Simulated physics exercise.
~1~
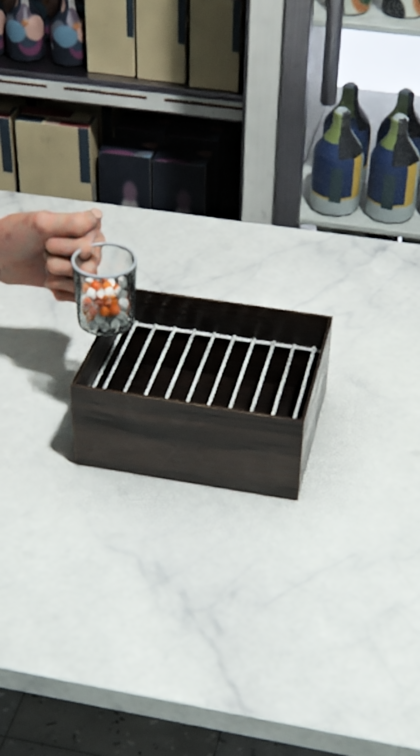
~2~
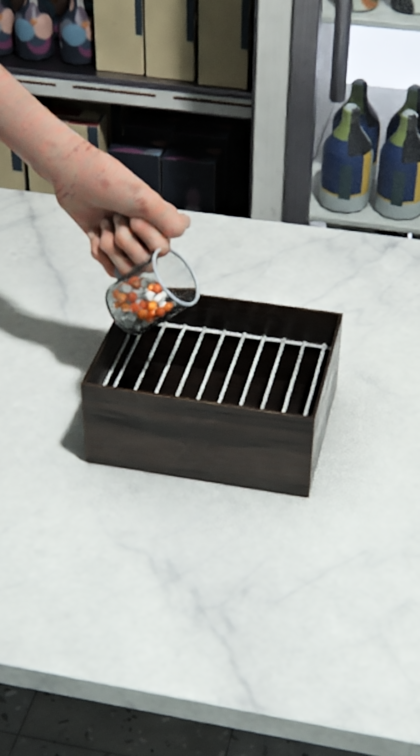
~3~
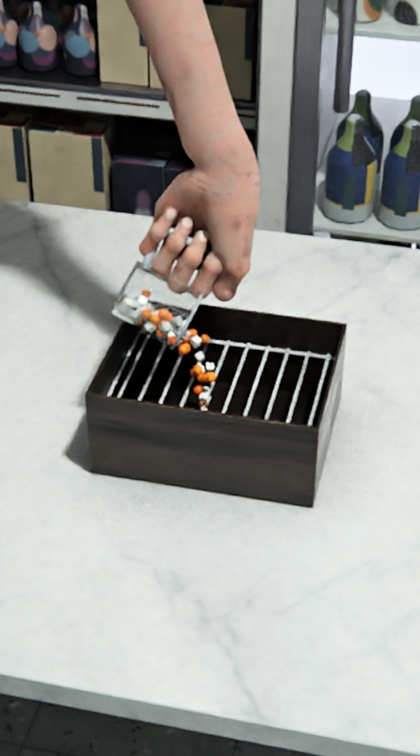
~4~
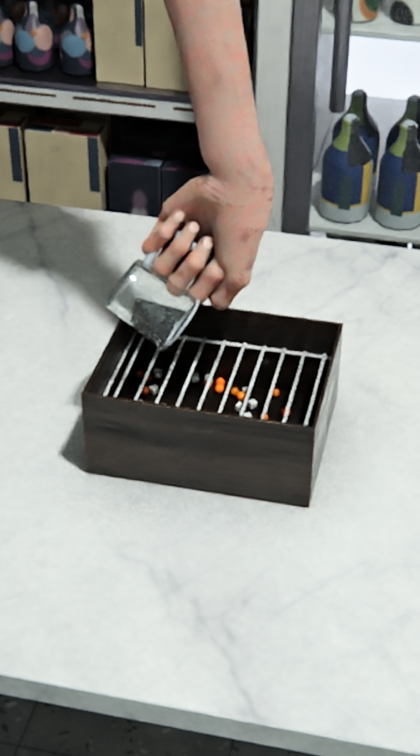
On a marble counter, a hand tipping a clear cup of orange and white pieces, which fall through a wire rack into a dark box.
